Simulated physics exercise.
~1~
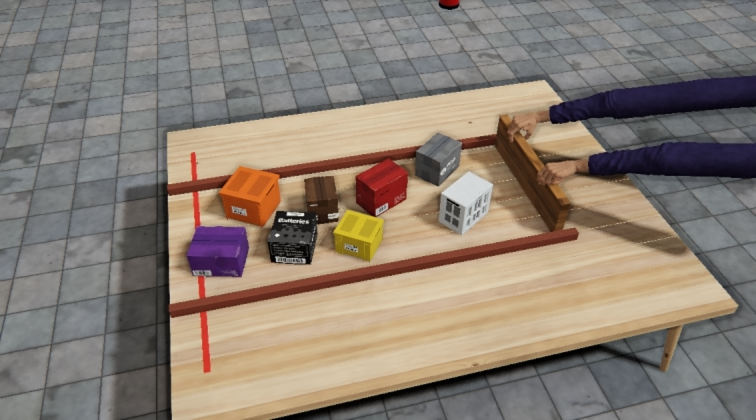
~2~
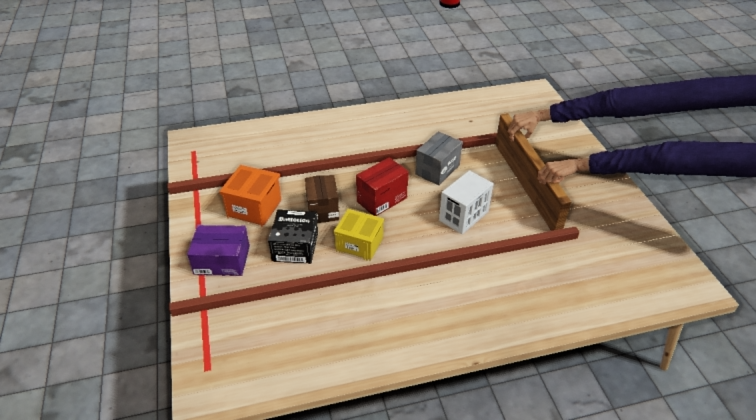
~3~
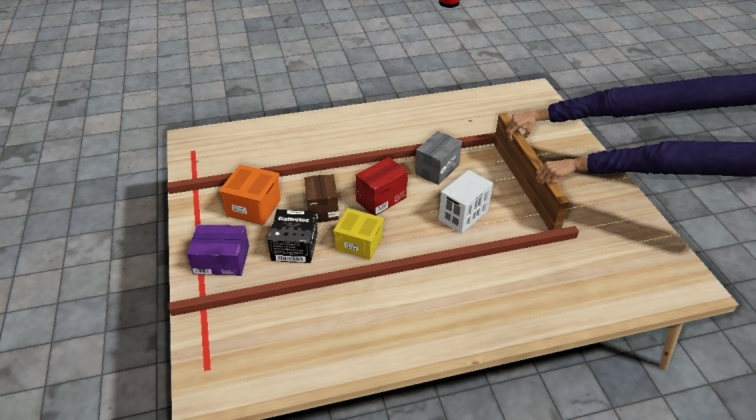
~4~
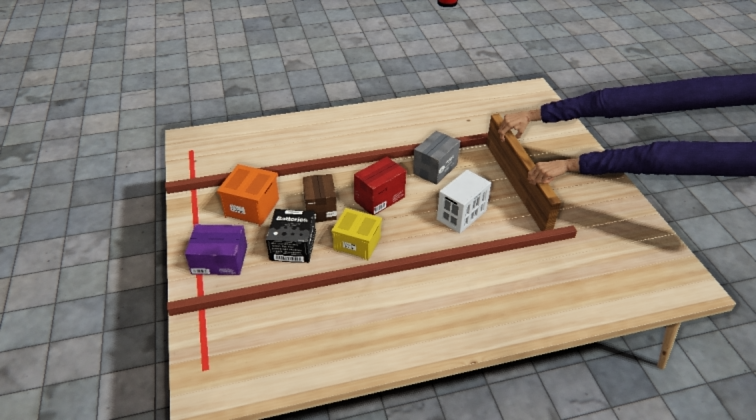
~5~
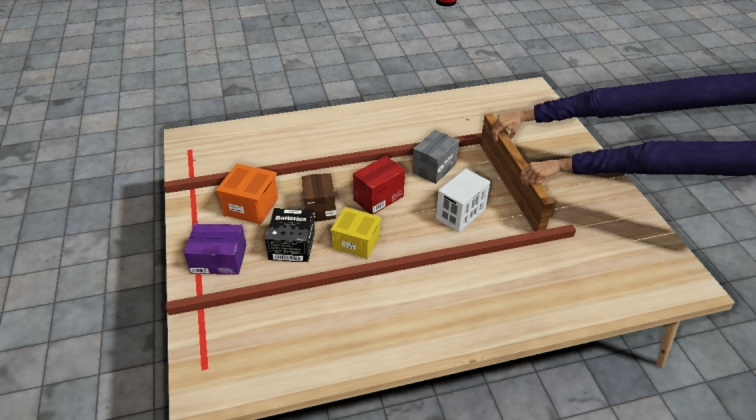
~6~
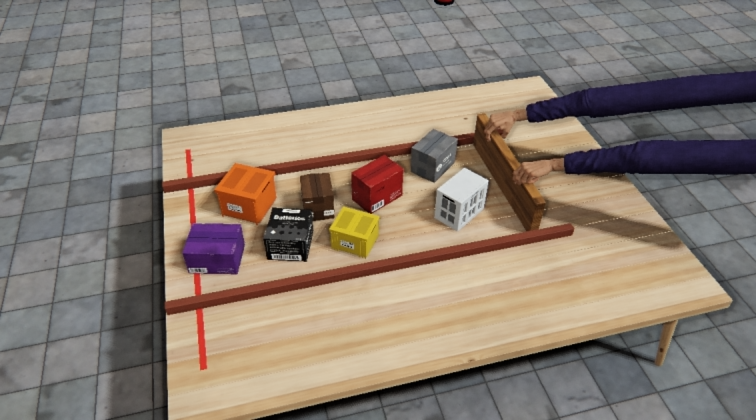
The clip opens on eight colored boxes clustered between two reddish rails on a wooden table, with a red line at the left. Two purple-sleeved arms grip a wooden plank at the right, then slide it slightly left toward the boxes, which stay in essentially the same arrangement.
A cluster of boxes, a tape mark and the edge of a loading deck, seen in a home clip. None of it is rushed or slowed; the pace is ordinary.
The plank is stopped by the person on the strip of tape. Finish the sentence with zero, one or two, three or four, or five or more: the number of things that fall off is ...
The number of things that fall off is five or more.
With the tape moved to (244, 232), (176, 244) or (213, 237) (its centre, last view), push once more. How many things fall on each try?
Going through them in order, you'd see 2, 8 and 5.
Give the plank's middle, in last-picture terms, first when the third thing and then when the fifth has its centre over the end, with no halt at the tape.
At (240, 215) for the third, at (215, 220) for the fifth.
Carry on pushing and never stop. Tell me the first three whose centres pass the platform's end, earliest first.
Purple box, orange tote, black box.
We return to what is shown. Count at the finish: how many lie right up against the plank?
Contact count: 1.
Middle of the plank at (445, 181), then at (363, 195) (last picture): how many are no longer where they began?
Well, it's 2 at the first one and 6 at the second.
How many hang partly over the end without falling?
That adds up to 1.
Early on, none off yet; purple box at rest near (215, 248); orange tote at rest near (247, 194); black box at rest near (290, 234).
A while later, none off yet; purple box travelled a little near (185, 254); orange tote travelled about its own width near (211, 192); black box travelled about its own width near (234, 231).
Finally, the number that fall off is five or more; lost, white crate, red box, yellow tote, brown box, black box, orange tote and purple box.
